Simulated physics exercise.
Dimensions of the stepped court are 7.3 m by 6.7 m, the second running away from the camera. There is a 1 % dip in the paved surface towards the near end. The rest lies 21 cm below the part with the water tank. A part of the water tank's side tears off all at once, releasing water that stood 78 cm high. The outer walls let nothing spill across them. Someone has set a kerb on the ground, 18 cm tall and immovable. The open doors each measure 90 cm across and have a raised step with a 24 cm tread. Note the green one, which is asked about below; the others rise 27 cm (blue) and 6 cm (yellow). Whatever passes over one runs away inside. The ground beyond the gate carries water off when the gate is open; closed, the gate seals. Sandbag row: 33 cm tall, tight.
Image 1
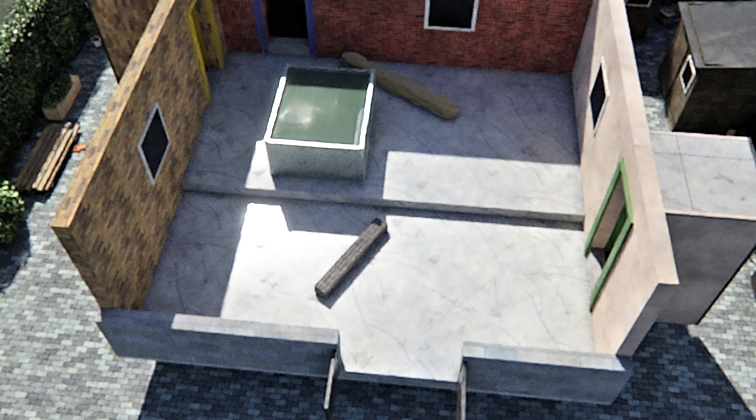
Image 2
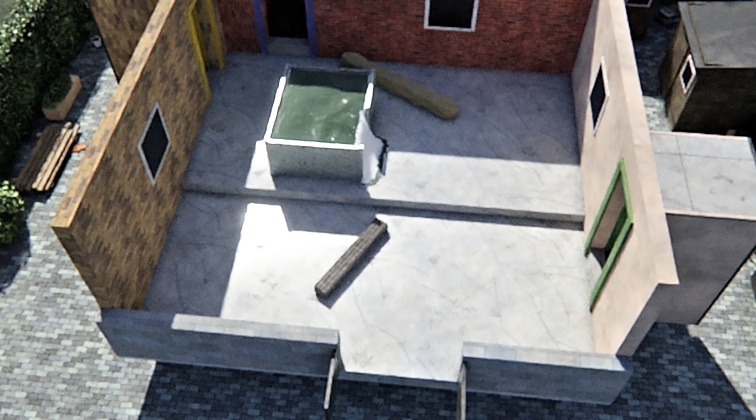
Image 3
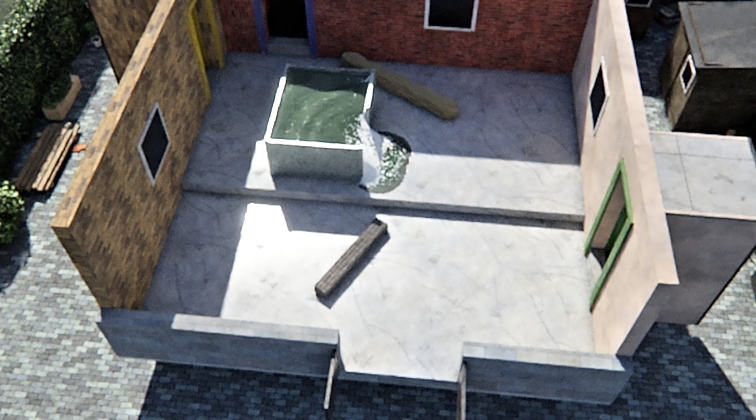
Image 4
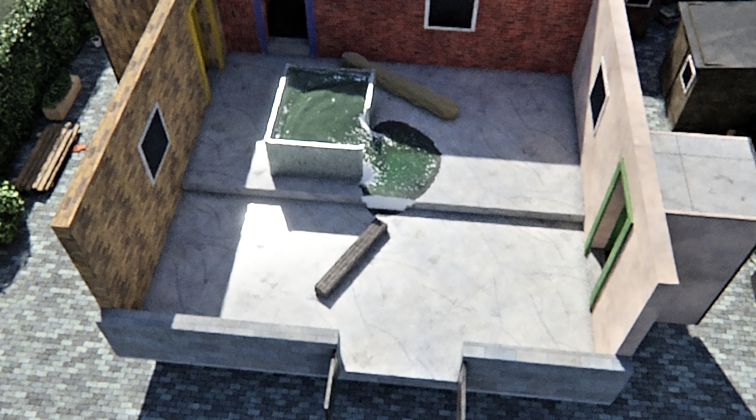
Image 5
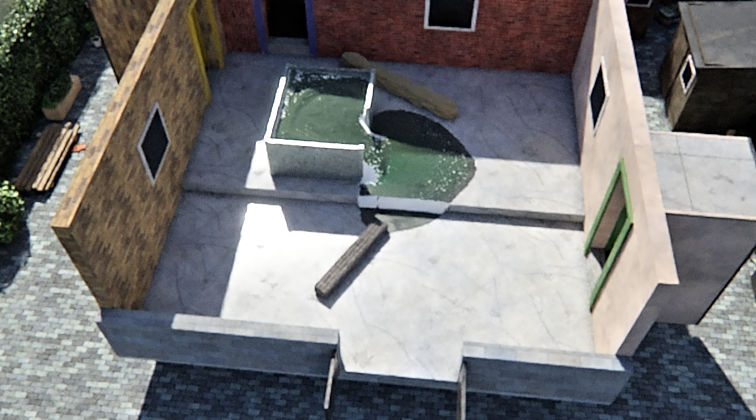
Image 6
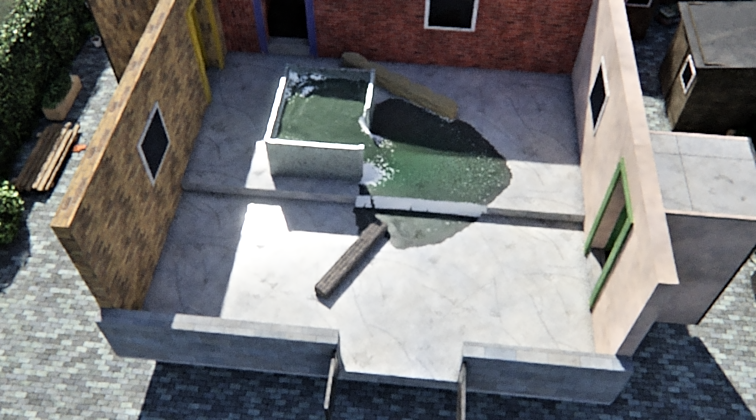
Water tank in a walled courtyard tearing open on its right side, green water pouring out and spreading rightward across the paving.
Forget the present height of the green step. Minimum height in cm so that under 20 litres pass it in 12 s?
I would say 14.5 cm.
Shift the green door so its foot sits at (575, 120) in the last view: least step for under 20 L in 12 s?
About 16 cm.
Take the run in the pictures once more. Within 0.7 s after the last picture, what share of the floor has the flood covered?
The wet part is about 30 per cent.
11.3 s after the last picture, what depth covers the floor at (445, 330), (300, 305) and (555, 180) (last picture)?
In that order: 7, 3 and 4 cm.
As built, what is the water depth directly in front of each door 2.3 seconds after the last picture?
Blue door 0 cm, yellow door 0 cm, green door 16 cm.
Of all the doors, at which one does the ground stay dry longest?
That's the yellow one.
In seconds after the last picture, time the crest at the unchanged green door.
Near 1.0 s.
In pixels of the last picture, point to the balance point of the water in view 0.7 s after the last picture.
At about (379, 156).
Then, 0.7 s after the last picture water covers 30 % of the floor, deepest (36 cm) near (373, 165); it has not reached the green door.
Then, 2.3 s after the last picture water covers 45 % of the floor, deepest (34 cm) near (592, 368); 16 cm at the green door, 0 litres in over its 26 cm step.
Then, 11.3 s after the last picture water covers 80 % of the floor, deepest (12 cm) near (581, 378); 9 cm at the green door, 0 litres in over its 26 cm step.
At the green door as built, the water peaked near 23 cm, 1.1 s after the last picture.
With a step of 12 cm, 37 litres would have come in within the 12 s; with 16.5 cm, 12 litres. So under 20 litres takes about 14.5 cm.
